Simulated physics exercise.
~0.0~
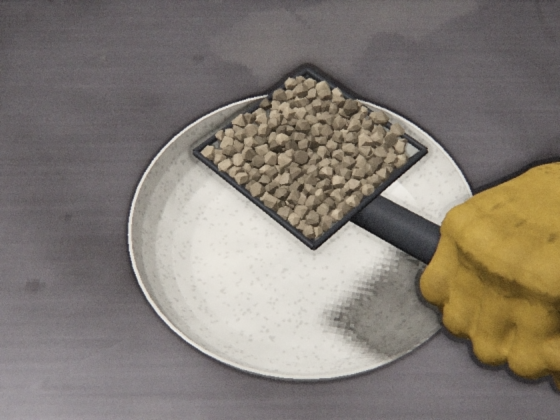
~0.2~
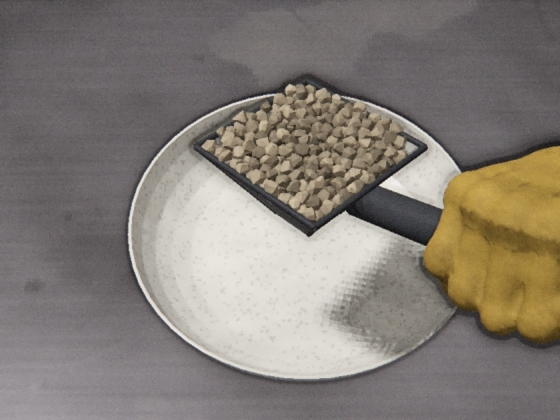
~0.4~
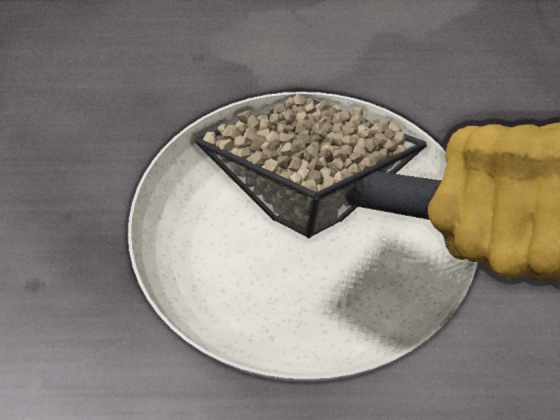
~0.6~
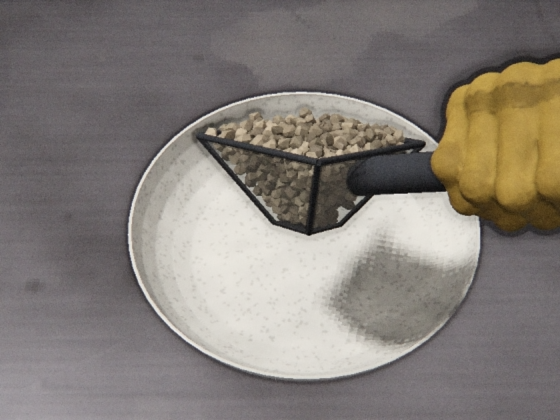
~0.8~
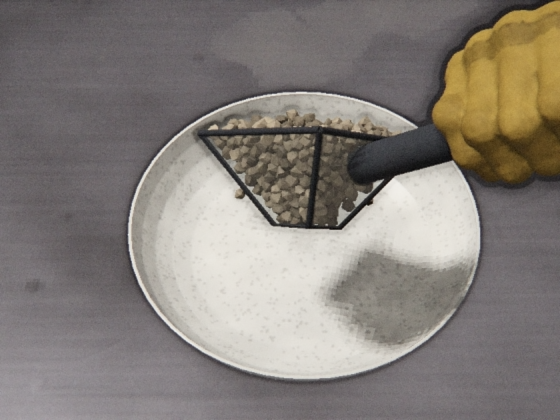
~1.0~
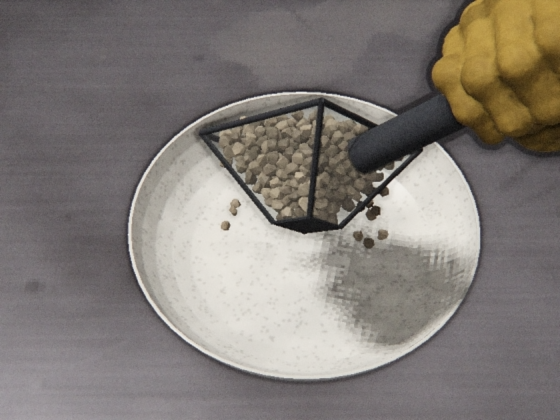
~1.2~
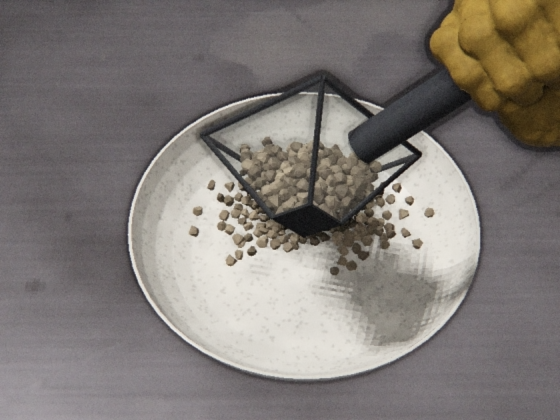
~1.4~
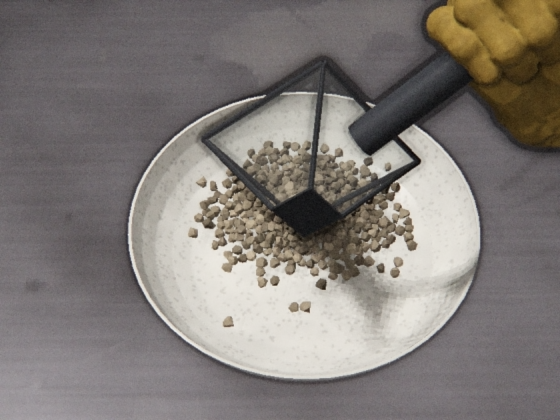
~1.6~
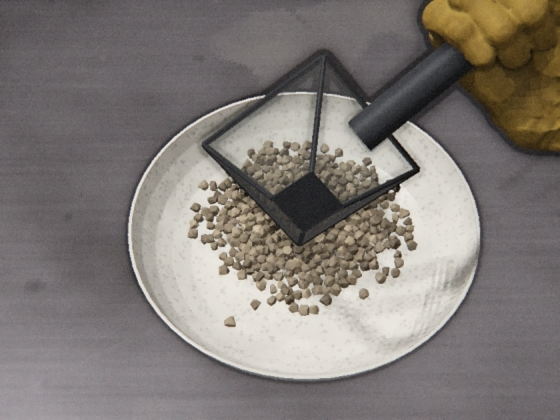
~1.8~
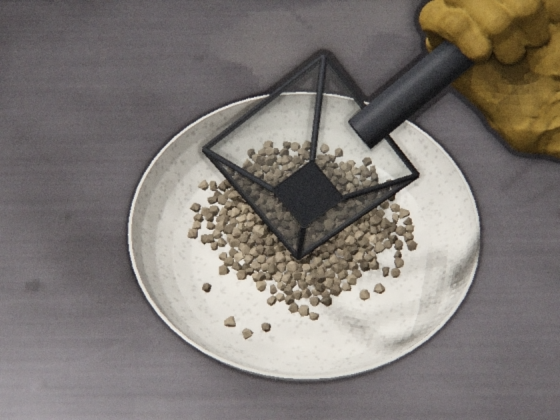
A yellow-gloved hand tipped a clear, dark-edged scoop full of small brown pieces over a round white pan; a few dropped first, then the rest poured out, leaving a scattered pile in the pan beneath the upturned, empty scoop.
